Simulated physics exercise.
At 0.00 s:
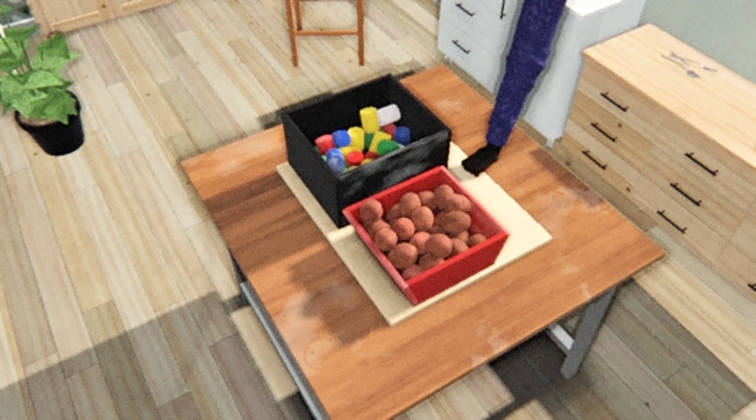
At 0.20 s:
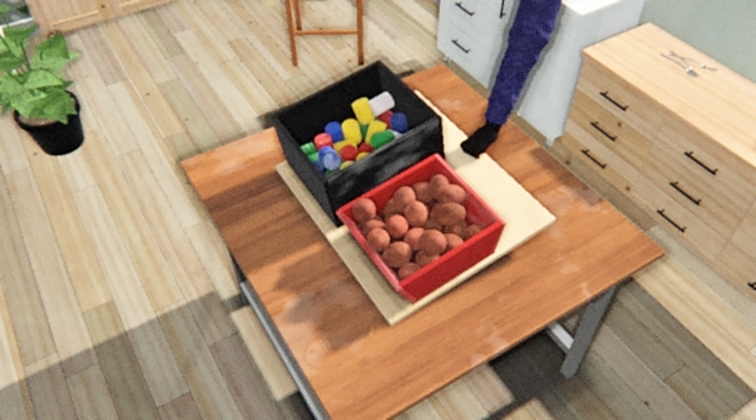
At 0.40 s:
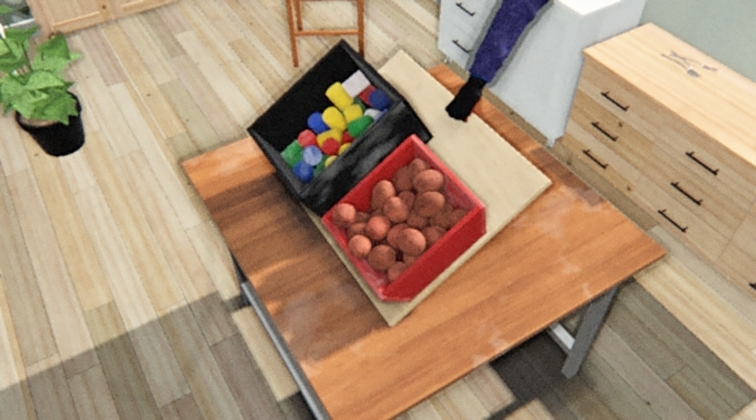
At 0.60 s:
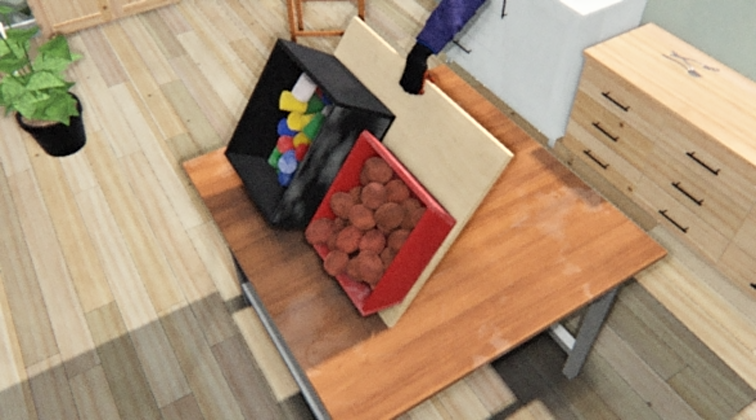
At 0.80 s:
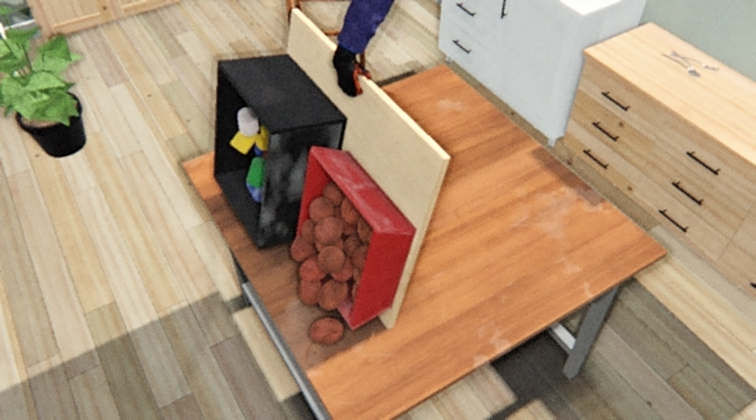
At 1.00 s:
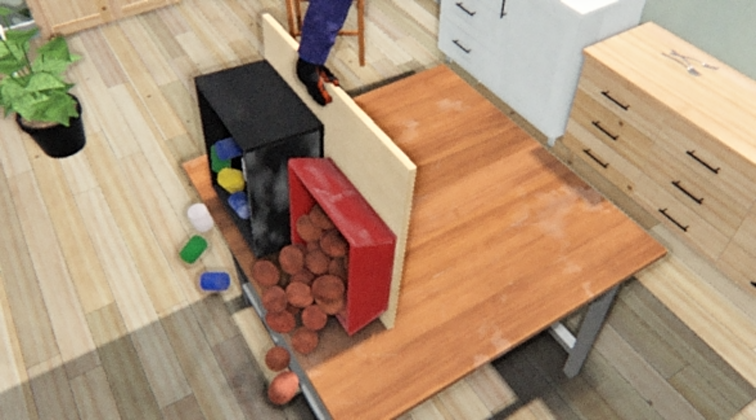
A gloved hand lifted one side of a board on a table, tilting its red and black boxes steeply leftward, until reddish-brown balls tumbled from the red one and colorful little pieces dropped out too.
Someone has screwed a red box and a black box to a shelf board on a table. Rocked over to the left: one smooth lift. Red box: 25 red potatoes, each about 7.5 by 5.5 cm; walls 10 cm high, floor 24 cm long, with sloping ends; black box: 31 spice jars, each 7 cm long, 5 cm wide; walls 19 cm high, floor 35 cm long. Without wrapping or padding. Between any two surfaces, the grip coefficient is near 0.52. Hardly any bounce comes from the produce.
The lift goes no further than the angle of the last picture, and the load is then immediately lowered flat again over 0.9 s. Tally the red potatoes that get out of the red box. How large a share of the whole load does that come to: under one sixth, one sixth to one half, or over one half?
It gives up a majority.
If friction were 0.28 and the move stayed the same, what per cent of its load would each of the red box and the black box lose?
Then the red box sheds 100 per cent, while the black box sheds 30 per cent.
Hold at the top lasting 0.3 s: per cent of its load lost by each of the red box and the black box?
Red box: 100%, black box: 40%.
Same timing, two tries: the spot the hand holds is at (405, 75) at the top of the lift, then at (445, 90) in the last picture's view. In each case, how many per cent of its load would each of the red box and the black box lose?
The red box would lose 20 per cent in the first try and 0 per cent in the second, the black box 0 and then 0 per cent.
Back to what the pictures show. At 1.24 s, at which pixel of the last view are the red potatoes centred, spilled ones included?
They're centred near (285, 319).
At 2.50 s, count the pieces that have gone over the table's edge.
Estimate - about 25 in total.
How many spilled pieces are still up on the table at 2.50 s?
Estimated count: 8.
After 1.24 s, tilt 70°; the red box is down by 19 of 25 and the black box is down by 9 of 31.
After 1.54 s, tilt 30°; the red box is down by 22 of 25 and the black box is down by 9 of 31.
After 1.96 s, tilt 0°; the red box is down by 22 of 25 and the black box is down by 9 of 31.
Outcome (at 2.50 s), the red box is down by 22 of 25 and the black box is down by 9 of 31. Asked share, 22 of 25, 88 per cent.
